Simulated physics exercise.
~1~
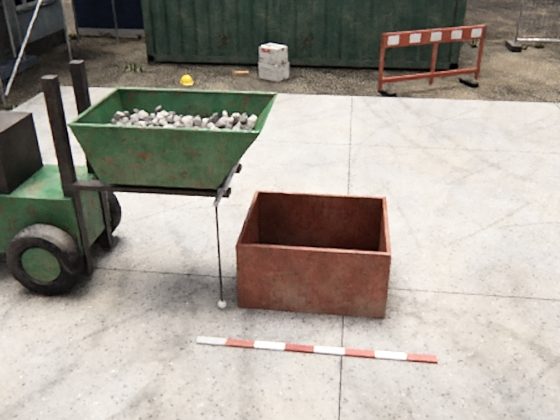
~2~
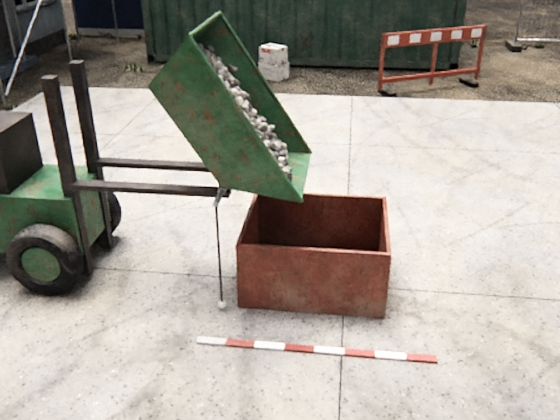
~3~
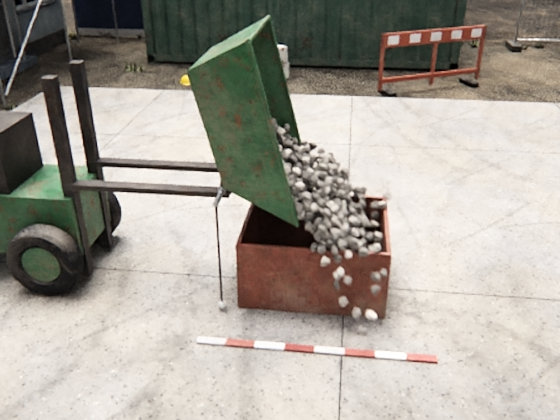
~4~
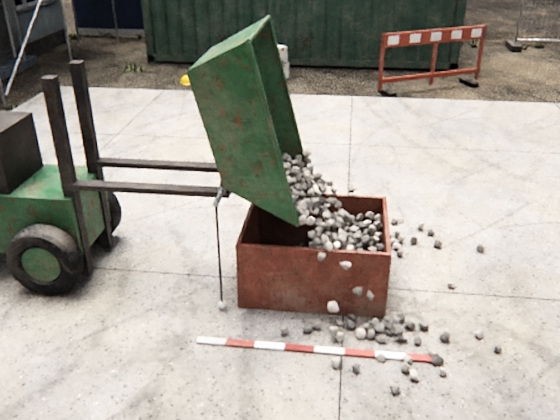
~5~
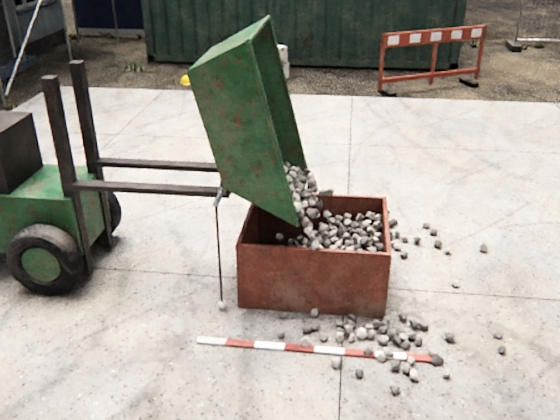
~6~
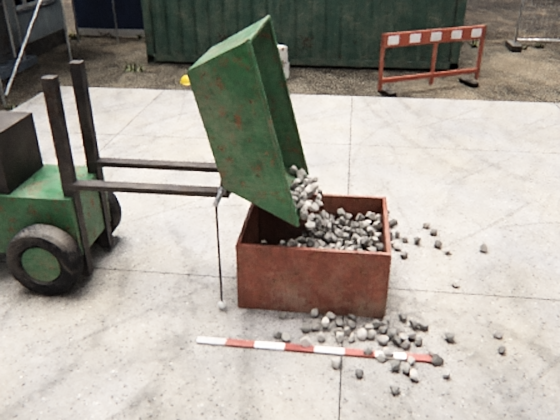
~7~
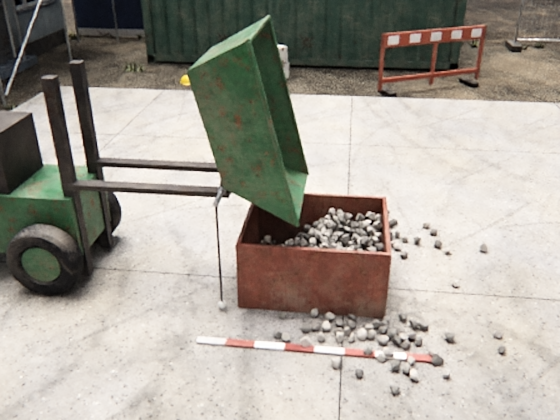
In the video, a forklift's green skip full of grey stones tips steeply to the right, pouring them into a reddish open bin on a concrete yard. The skip stays tilted as it empties, leaving most stones in the bin and some scattered around a striped staff.
